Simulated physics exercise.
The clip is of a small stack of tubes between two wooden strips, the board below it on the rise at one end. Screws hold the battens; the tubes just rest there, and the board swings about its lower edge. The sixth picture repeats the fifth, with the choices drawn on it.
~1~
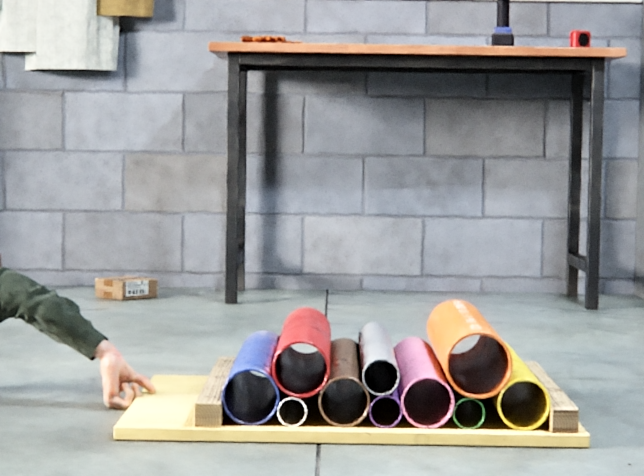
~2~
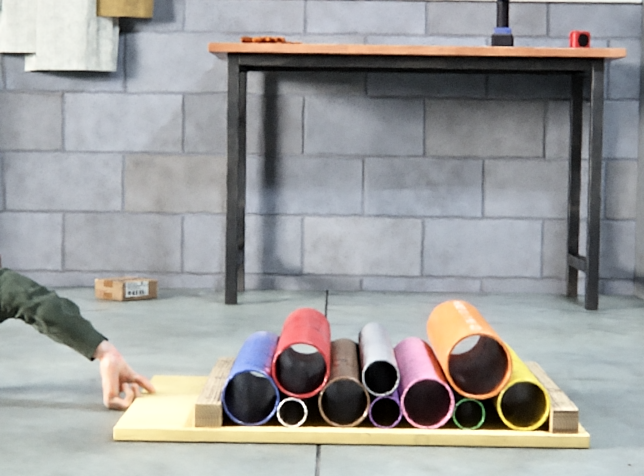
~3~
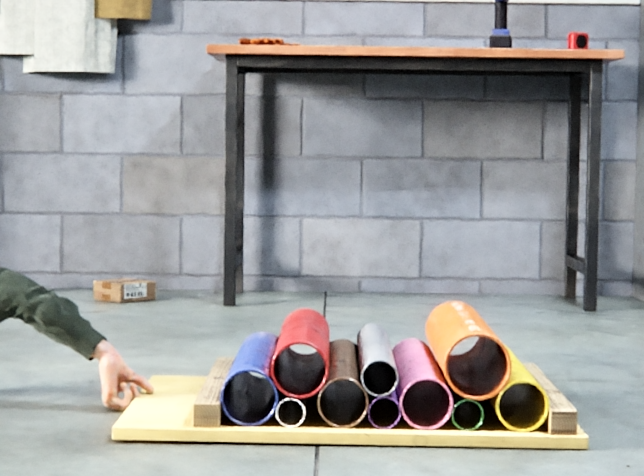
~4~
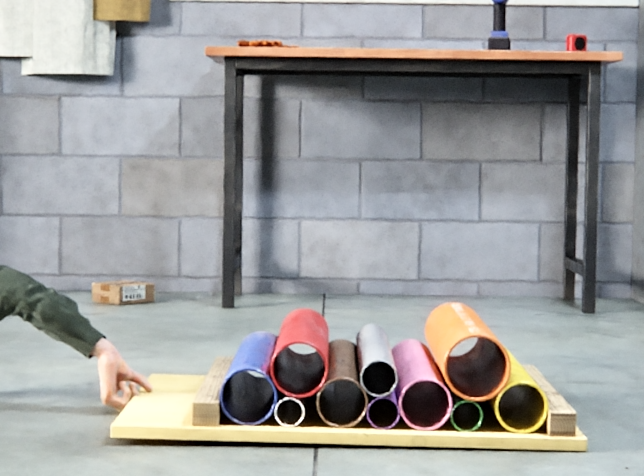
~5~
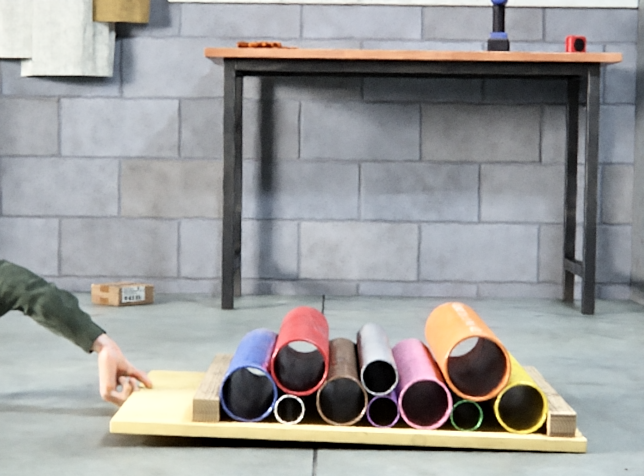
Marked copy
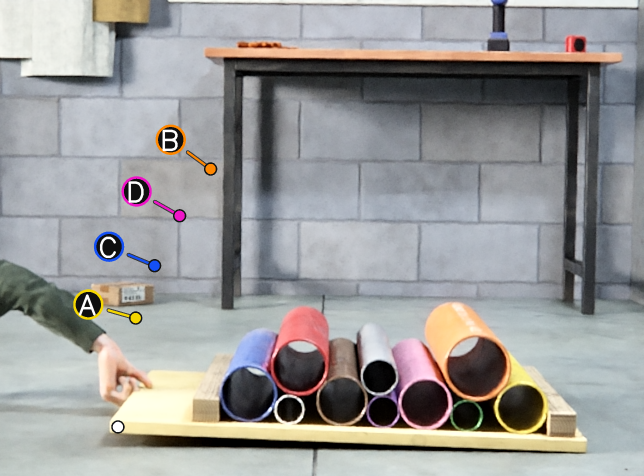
In a room with a grey block wall and smooth grey floor, seen from low and straight on, a dark table with an orange-brown top stands behind a yellow board. Between wooden strips on it rest blue, red, white, brown, grey, purple, pink, green, orange and yellow tubes, left to right. A hand at the left lifts that end very slightly, the tubes keeping their arrangement.
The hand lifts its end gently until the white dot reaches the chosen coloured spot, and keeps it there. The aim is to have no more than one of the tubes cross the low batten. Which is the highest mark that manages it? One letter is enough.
The highest mark that will do is B.
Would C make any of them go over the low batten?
No, at C.
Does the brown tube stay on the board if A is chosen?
Yes.
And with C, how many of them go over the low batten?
At C the number is none.
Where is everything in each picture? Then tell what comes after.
Pink tube (428, 402); yellow tube (524, 404), in the first picture.
Yellow tube (524, 405); red tube (301, 370), in the second picture.
Board (349, 398); blue tube (249, 398); yellow tube (523, 406), in the third picture.
Board (348, 398); blue tube (249, 397), in the fourth picture.
Board (347, 396); blue tube (249, 394); white tube (290, 410), in the fifth picture.
On the marked copy, A at (136, 318); B at (211, 169); C at (154, 266); D at (180, 216); the white dot at (118, 427).
Taking B. A third of the way, board at 20°.
Two thirds of the way, board at 36°.
When it is over, board at 36°, none over the low batten.
As for the rest, A none over the low batten; C none over the low batten; D none over the low batten.
